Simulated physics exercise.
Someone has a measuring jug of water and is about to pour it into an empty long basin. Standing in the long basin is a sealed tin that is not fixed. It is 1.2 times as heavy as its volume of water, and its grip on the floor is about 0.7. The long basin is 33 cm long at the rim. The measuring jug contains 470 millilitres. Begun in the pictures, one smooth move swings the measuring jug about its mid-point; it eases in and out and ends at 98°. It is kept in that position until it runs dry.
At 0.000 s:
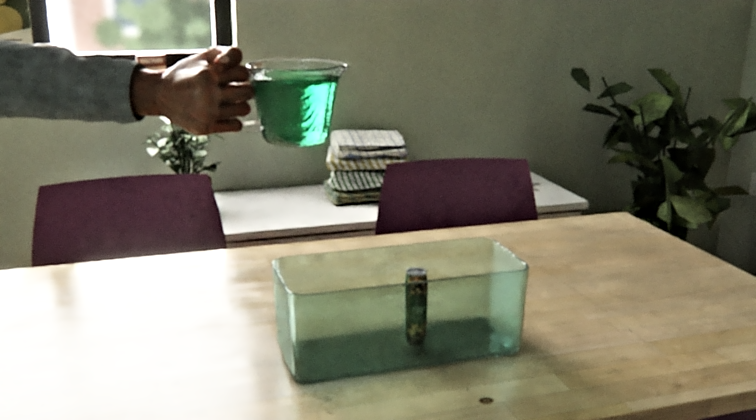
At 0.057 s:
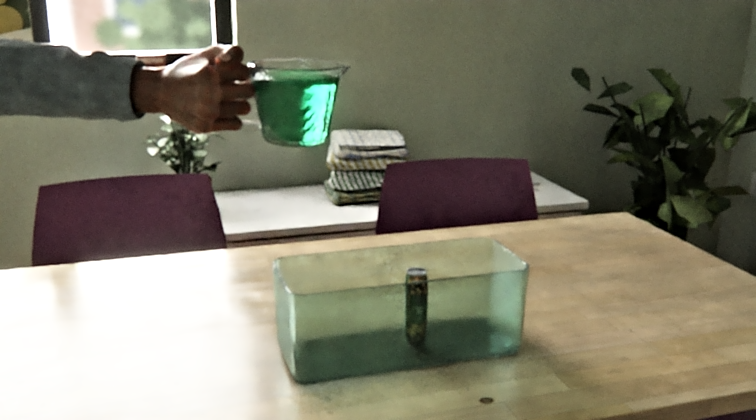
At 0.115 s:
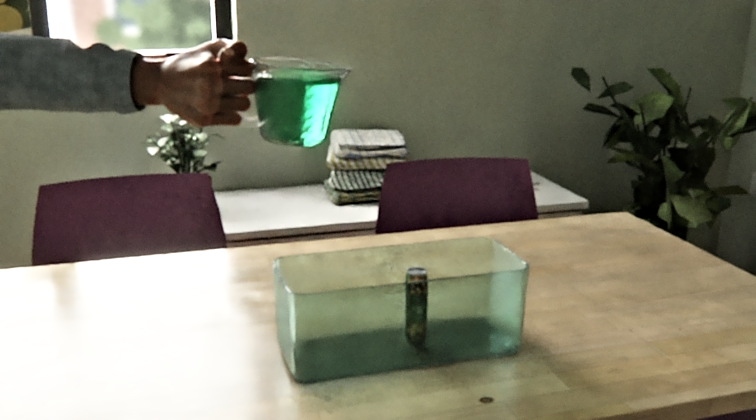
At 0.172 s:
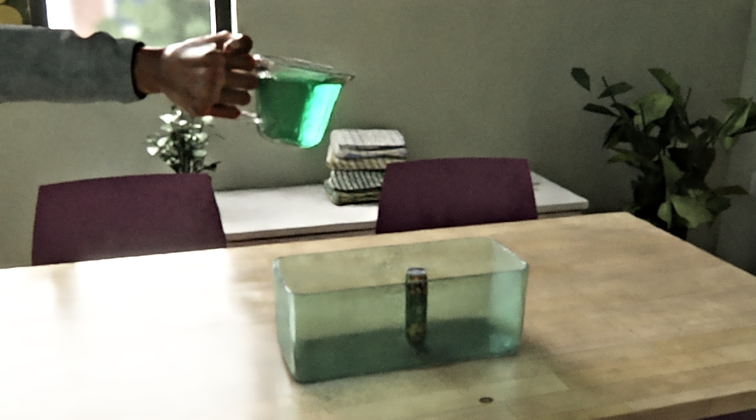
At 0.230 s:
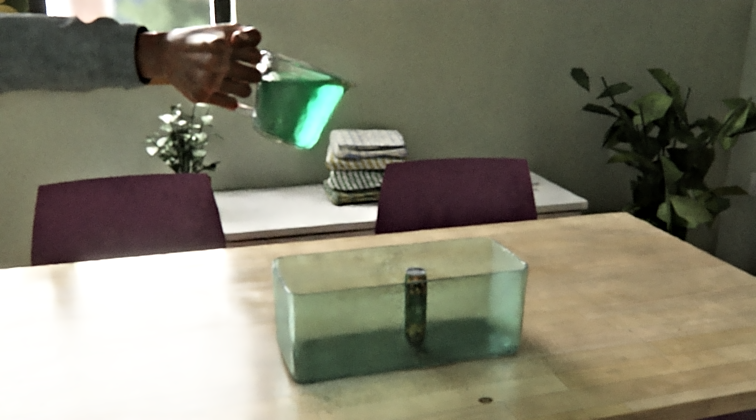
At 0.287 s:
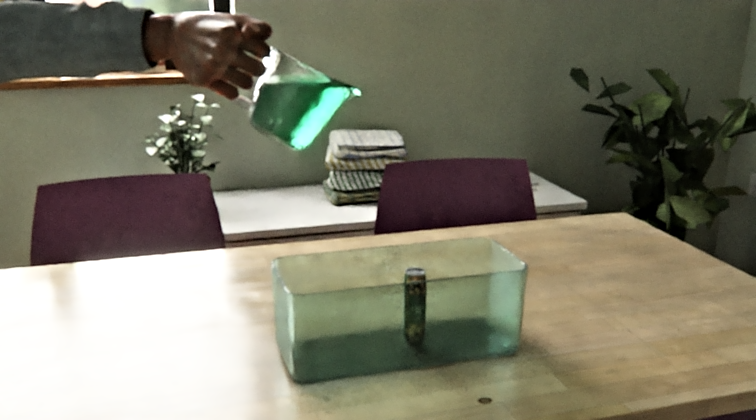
At the start, a hand holds a clear jug of green liquid nearly level above a glass basin with a small can standing in it on a wooden table. The hand then tilts the jug steadily to the right, and the liquid shifts toward the lowered rim, reaching its edge.
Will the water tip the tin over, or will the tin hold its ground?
It keels over.
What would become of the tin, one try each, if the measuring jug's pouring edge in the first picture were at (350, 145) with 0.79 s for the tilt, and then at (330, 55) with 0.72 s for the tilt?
In the first try it remains standing; in the second it comes down.
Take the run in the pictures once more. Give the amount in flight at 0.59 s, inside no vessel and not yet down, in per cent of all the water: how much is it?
It comes to about 40 percent.
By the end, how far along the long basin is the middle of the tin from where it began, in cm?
8.0 cm.
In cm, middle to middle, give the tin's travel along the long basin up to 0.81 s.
Centre to centre, close to 1 cm.
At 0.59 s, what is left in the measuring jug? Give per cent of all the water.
Near 46 in a hundred.
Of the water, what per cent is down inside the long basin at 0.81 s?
Near 70 per cent of the total.
Then, 0.59 s in, the tilt is 83° and 47 per cent is still to pour; the tin stands where it began.
Then, 0.81 s in, the tilt is 98° and 8 per cent is still to pour; the tin stands 1 cm from where it began.
Then, 1.04 s in, the tilt is 98° and 0 per cent is still to pour; the tin leans 51°.
Then, 1.29 s in, the tilt is 98° and 0 per cent is still to pour; the tin lies on its side.
Finally, the tin lies on its side.
